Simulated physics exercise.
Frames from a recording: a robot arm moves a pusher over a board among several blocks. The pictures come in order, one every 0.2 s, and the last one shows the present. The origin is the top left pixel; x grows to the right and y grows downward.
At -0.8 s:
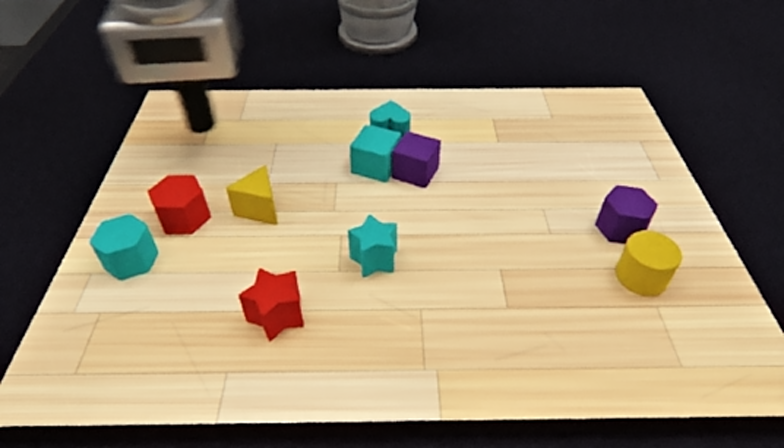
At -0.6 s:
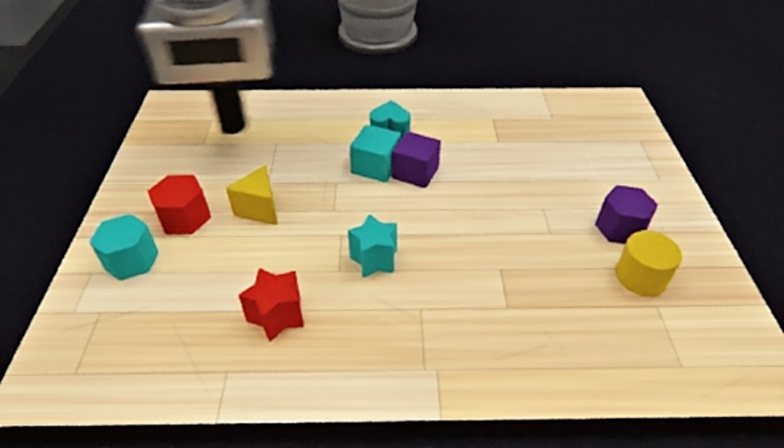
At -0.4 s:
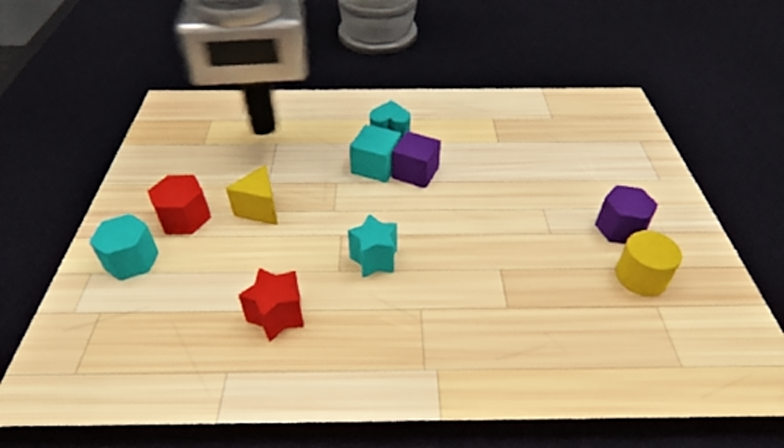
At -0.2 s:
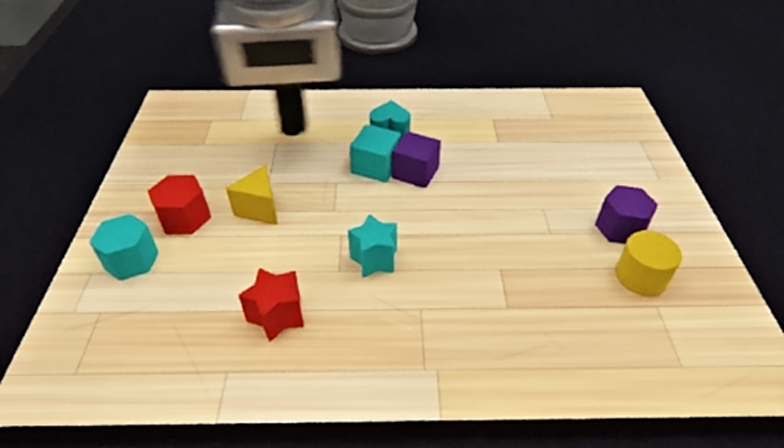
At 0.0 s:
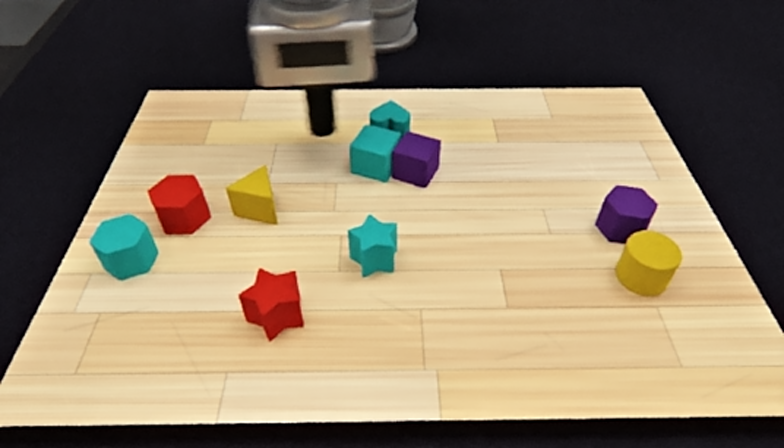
At first, a robot arm holds a dark pusher over the upper left of a wooden board scattered with red, yellow, turquoise and purple blocks. The arm then moves steadily right along the far side, drawing closer to a cluster of turquoise and purple blocks, while every block stays still.
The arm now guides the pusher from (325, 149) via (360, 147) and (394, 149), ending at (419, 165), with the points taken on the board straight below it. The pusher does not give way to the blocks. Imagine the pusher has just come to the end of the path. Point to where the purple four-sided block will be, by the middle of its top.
It should be at (440, 162) by then.
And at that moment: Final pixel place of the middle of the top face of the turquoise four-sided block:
Located at (398, 157).
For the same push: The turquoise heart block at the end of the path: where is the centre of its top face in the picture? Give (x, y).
It comes to (422, 108).
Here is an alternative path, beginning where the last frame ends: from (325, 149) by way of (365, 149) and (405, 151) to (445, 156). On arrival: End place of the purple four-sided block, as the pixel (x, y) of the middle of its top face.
I'd place it at (452, 175), taking the centre of its top.
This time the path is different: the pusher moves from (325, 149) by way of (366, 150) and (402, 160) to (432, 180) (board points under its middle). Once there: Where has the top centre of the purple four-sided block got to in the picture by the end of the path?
At the end it should sit near (482, 198).
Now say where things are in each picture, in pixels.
The first picture shows lower end of the pusher at (202, 126), tops of blocks, turquoise four-sided block at (375, 139), turquoise heart block at (390, 112), purple four-sided block at (417, 145).
The second picture shows pusher at (234, 126), blocks as before.
The third picture shows pusher at (264, 127), blocks as before.
The fourth picture shows pusher at (294, 128), blocks as before.
The fifth picture shows pusher at (323, 129), turquoise four-sided block at (375, 139), turquoise heart block at (390, 112), purple four-sided block at (417, 145).
The first path, step by step. One third of the way, pusher at (360, 126); turquoise four-sided block at (379, 139); turquoise heart block at (393, 112).
Two thirds of the way, pusher at (395, 129); turquoise four-sided block at (396, 143), turned 60° clockwise; turquoise heart block at (421, 108), turned 35° anticlockwise; purple four-sided block at (437, 160).
At the end, pusher at (420, 145); turquoise four-sided block at (398, 157), turned 90° clockwise; turquoise heart block at (422, 108), turned 40° anticlockwise; purple four-sided block at (440, 162).
